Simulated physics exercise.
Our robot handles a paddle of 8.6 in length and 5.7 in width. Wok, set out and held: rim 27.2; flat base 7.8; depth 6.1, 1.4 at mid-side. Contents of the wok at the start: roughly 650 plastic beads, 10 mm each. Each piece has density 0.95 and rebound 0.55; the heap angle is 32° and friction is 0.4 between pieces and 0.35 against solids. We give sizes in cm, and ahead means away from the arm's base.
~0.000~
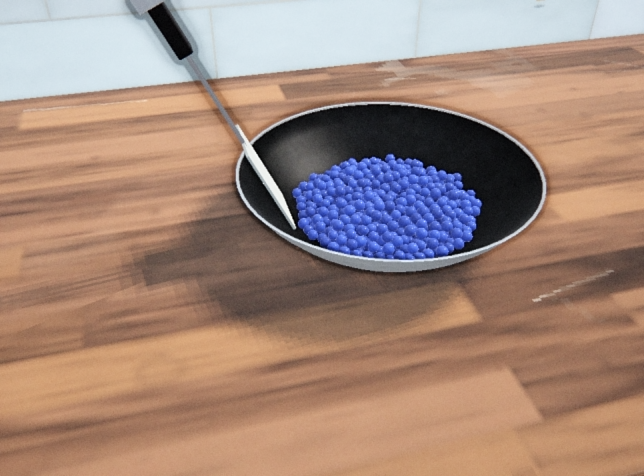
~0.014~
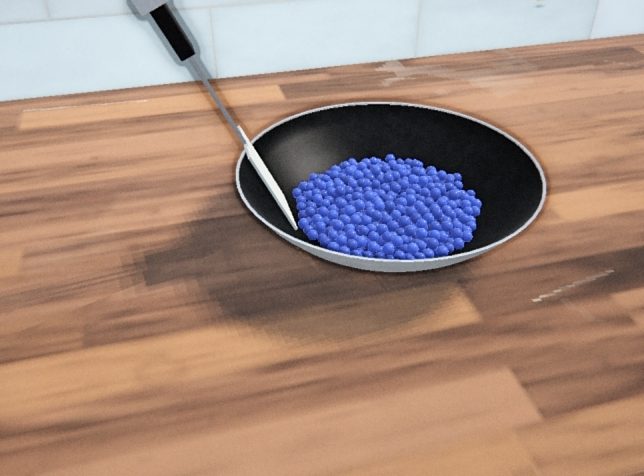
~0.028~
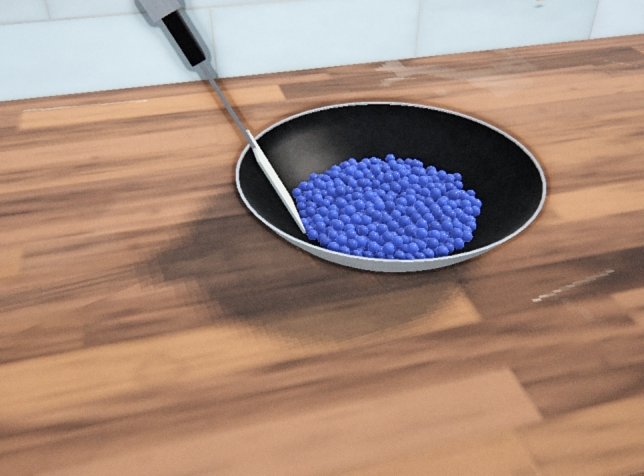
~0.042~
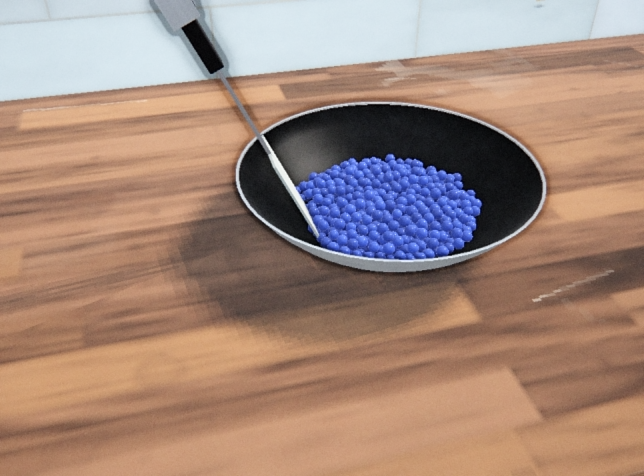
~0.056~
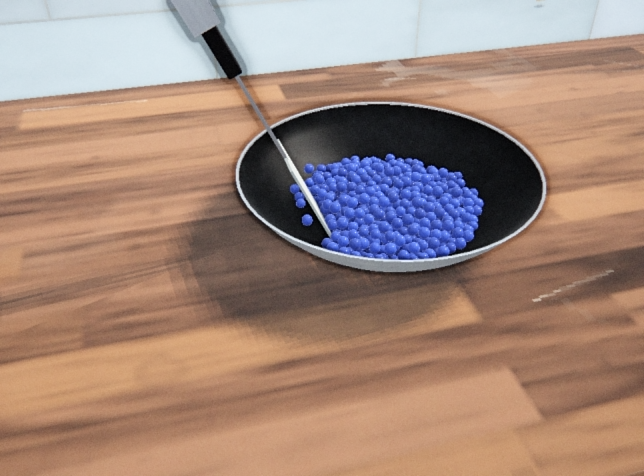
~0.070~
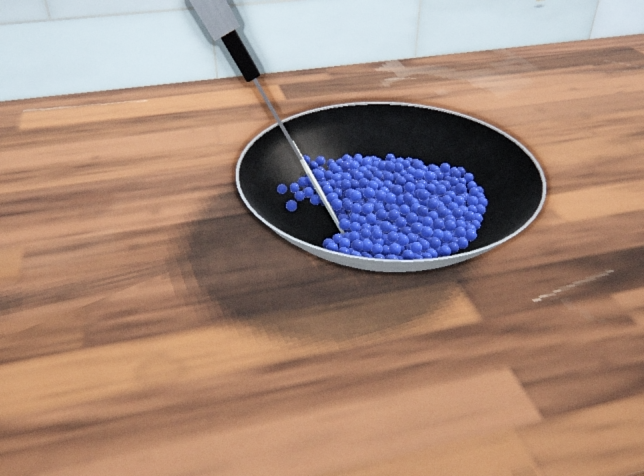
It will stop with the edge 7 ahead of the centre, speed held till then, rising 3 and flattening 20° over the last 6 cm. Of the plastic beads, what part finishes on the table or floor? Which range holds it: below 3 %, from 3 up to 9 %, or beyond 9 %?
The range beyond 9 %.
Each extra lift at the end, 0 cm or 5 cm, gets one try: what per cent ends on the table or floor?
Close to 5 and 10 percent respectively.
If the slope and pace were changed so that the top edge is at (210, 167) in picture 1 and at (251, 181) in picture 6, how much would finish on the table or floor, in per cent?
Roughly 0 %.
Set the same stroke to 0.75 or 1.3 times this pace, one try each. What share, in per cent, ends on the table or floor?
0 and 20 %.
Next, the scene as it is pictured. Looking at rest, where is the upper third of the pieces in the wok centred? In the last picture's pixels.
Around (463, 183).
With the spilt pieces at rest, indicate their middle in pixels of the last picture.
In the last view, it's around (626, 191).
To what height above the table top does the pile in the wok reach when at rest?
Near 6.0 centimetres high.
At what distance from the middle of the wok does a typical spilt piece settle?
28 cm or so.
By 0.11 s, sloping 65°, highest piece 9 above the table; 646 in the wok, 1 on the blade or in flight.
By 0.15 s, sloping 58°, highest piece 13 above the table; 643 in the wok, 4 on the blade or in flight.
By 0.37 s, sloping 45°, highest piece 7 above the table; 569 in the wok, 54 on the table or floor, 24 on the blade or in flight.
By 1.42 s, sloping 45°, highest piece 6 above the table; 568 in the wok, 79 on the table or floor.
Final count, 568 in the wok, 79 on the table or floor. That is 12 % on the table or floor.
